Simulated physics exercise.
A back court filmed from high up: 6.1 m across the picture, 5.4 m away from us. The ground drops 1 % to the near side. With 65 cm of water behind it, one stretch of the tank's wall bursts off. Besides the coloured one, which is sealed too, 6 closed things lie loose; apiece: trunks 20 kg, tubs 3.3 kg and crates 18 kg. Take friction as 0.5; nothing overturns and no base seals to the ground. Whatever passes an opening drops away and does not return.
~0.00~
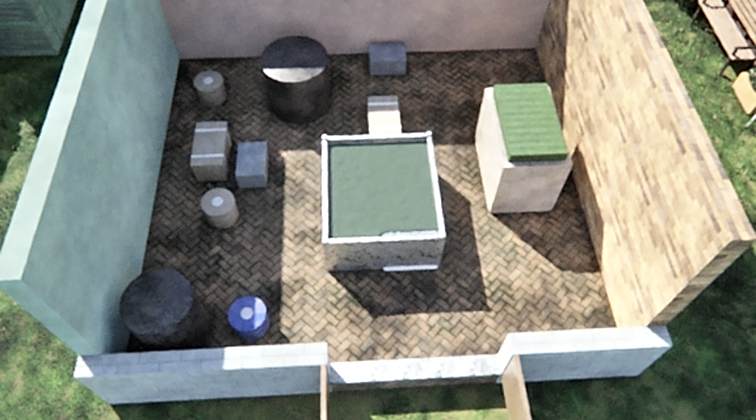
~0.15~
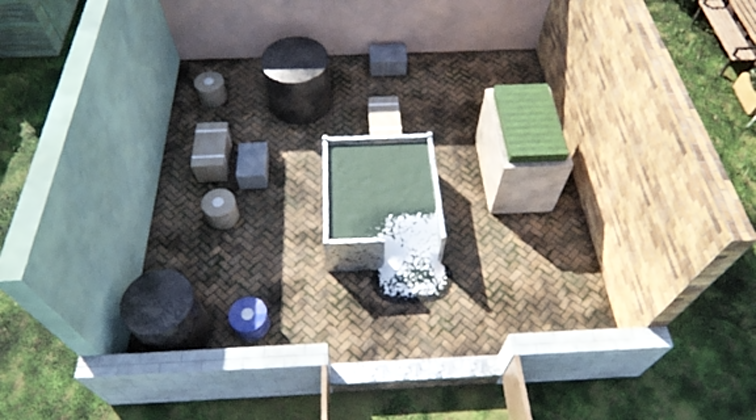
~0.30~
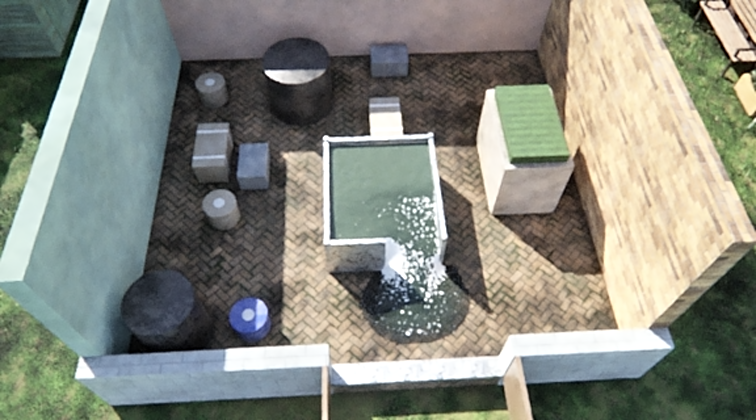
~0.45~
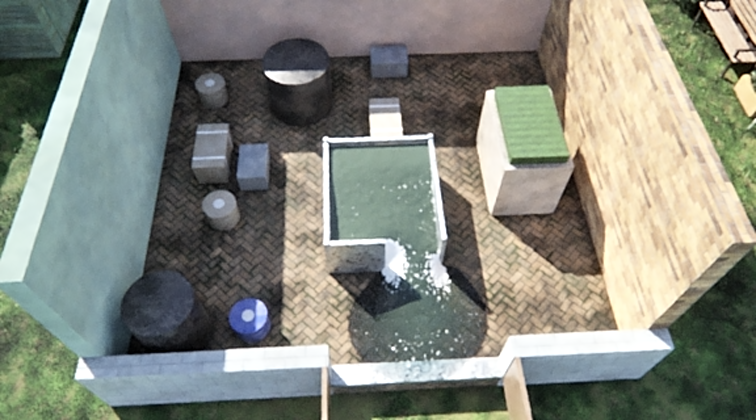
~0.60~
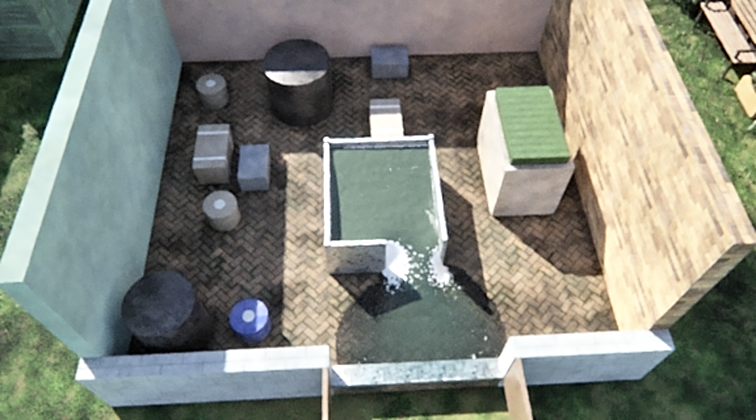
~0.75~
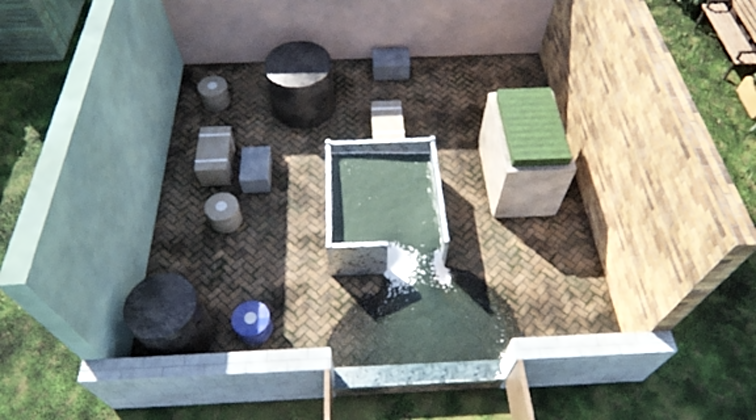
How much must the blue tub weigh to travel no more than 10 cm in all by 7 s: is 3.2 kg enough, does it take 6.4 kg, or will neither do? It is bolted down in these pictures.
I expect that the smaller load will do.
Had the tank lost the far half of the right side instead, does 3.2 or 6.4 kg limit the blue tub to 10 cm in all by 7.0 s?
In that case the lower weight is enough.
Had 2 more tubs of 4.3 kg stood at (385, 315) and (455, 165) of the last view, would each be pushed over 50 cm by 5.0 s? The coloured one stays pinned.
In turn: Past it, short of it.
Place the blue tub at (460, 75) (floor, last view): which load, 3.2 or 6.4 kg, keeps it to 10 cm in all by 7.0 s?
Either load holds.
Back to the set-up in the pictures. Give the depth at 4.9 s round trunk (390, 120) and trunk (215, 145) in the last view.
About 0 and 0 cm.
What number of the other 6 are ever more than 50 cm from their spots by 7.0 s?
0 of them.
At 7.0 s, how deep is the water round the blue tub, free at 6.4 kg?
About 1 cm.
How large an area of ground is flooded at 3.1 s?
About 9.0 m2.
After 1.4 s the blue tub would be 0 cm from its start with 3.2 kg and 0 cm from its start with 6.4 kg; 0 cm of water round it then.
After 3.1 s the blue tub would be 0 cm from its start with 3.2 kg and 0 cm from its start with 6.4 kg; 1 cm of water round it then.
After 4.9 s the blue tub would be 0 cm from its start with 3.2 kg and 0 cm from its start with 6.4 kg; 1 cm of water round it then.
After 7.0 s the blue tub would be 0 cm from its start with 3.2 kg and 0 cm from its start with 6.4 kg; 1 cm of water round it then.
